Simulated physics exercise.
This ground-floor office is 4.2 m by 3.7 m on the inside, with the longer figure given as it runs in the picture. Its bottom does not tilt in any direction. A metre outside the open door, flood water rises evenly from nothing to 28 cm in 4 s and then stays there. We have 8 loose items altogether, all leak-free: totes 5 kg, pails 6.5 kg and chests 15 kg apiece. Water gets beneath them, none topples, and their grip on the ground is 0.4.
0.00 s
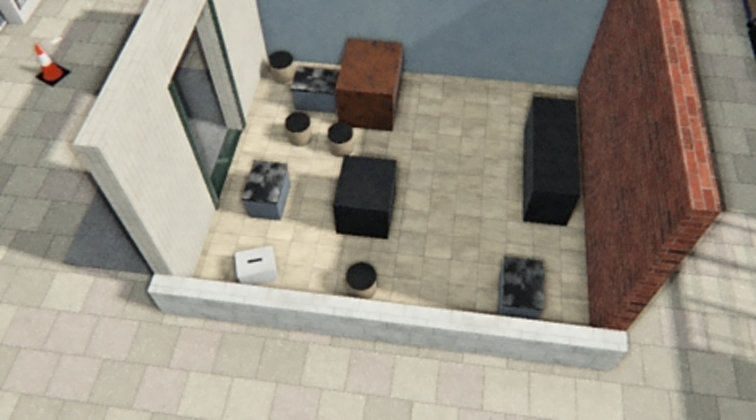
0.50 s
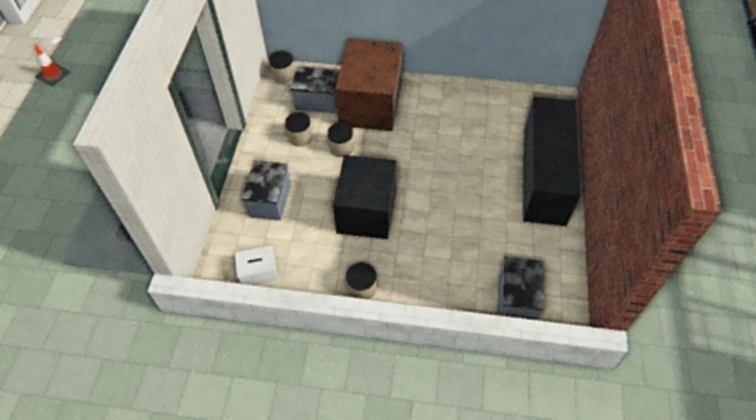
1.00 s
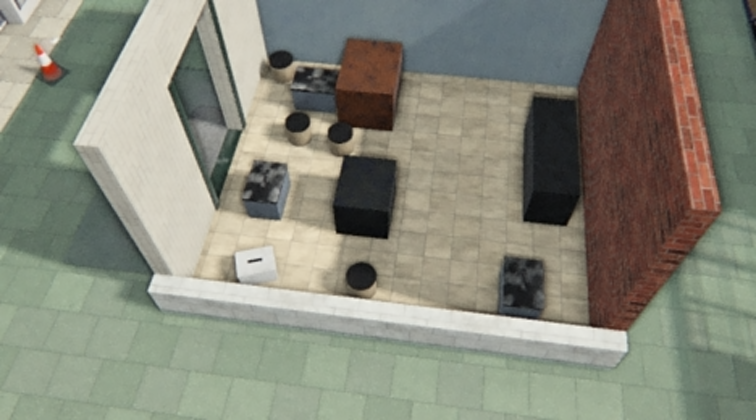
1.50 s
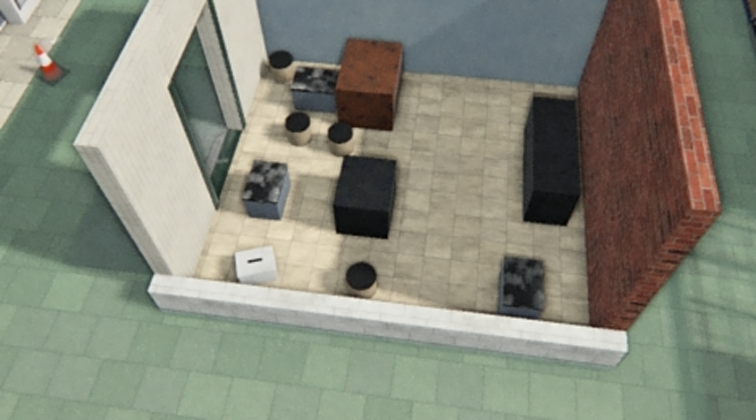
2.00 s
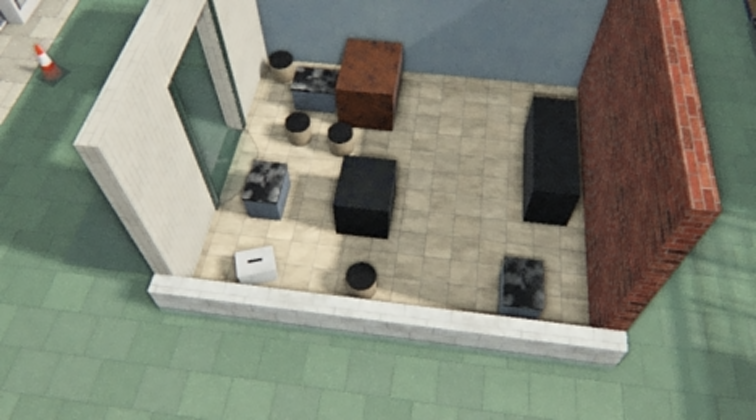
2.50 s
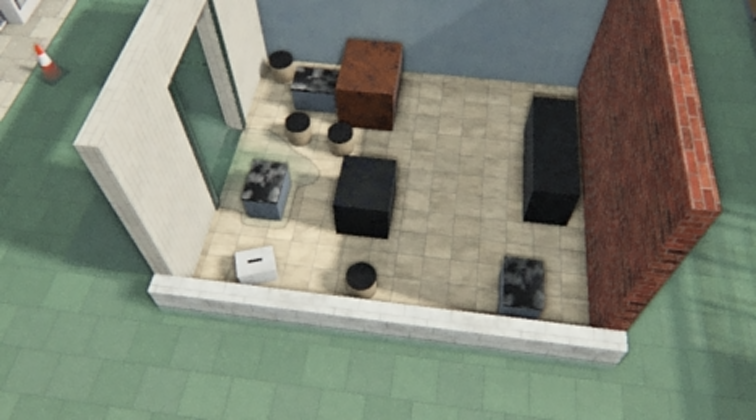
Greenish water spreading over the paving around a roofless office, then seeping through the open doorway as the furniture inside stays still.
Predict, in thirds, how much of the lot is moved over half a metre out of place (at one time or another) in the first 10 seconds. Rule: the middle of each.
It's going to be most of them, two thirds or beyond.
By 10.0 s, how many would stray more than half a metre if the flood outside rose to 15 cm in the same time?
Count under that change: 4.
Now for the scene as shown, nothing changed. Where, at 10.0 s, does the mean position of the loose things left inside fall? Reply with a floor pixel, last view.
Close to pixel (392, 173).
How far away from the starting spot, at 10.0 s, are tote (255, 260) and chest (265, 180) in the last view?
They've ended up 30 cm and 200 cm away, in that order.
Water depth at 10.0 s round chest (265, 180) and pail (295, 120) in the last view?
Close to 12 and 9 centimetres.
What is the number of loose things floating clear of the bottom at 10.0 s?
8 at that moment.
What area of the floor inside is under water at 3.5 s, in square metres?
Somewhere around 3.5 m2, roughly.
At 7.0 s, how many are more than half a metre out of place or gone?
6 in all.
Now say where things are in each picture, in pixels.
In the first picture, a tote at (255, 261) rests on the ground; a pail at (361, 276) rests on the ground; water covers 0.0 m2; 0 of 8 have shifted.
In the second picture, a tote at (255, 261) rests on the ground; a pail at (361, 276), on the bottom; water covers 0.0 m2; 0 of 8 have shifted.
In the third picture, a tote at (255, 261) rests on the ground; a pail at (361, 276) rests on the ground; water covers 0.0 m2; 0 of 8 have shifted.
In the fourth picture, a tote at (255, 261) rests on the ground; a pail at (361, 276) rests on the ground; 0.0 m2 under water; 0 of 8 have shifted.
In the fifth picture, a tote at (255, 261) rests on the ground; a pail at (361, 276) rests on the ground; water covers 0.2 m2; 0 of 8 have shifted.
In the sixth picture, a tote at (255, 261) rests on the ground; a pail at (361, 276), on the bottom; 0.8 m2 under water; 0 of 8 have shifted.
After 3.5 s 0 of 8 are over 50 cm from their spots; 0 afloat.
After 4.5 s 2 of 8 are over 50 cm from their spots; 1 afloat.
After 7.0 s 6 of 8 are over 50 cm from their spots; 5 afloat.
After 10.0 s 5 of 8 are over 50 cm from their spots, and 8 have been at some point; 8 afloat.
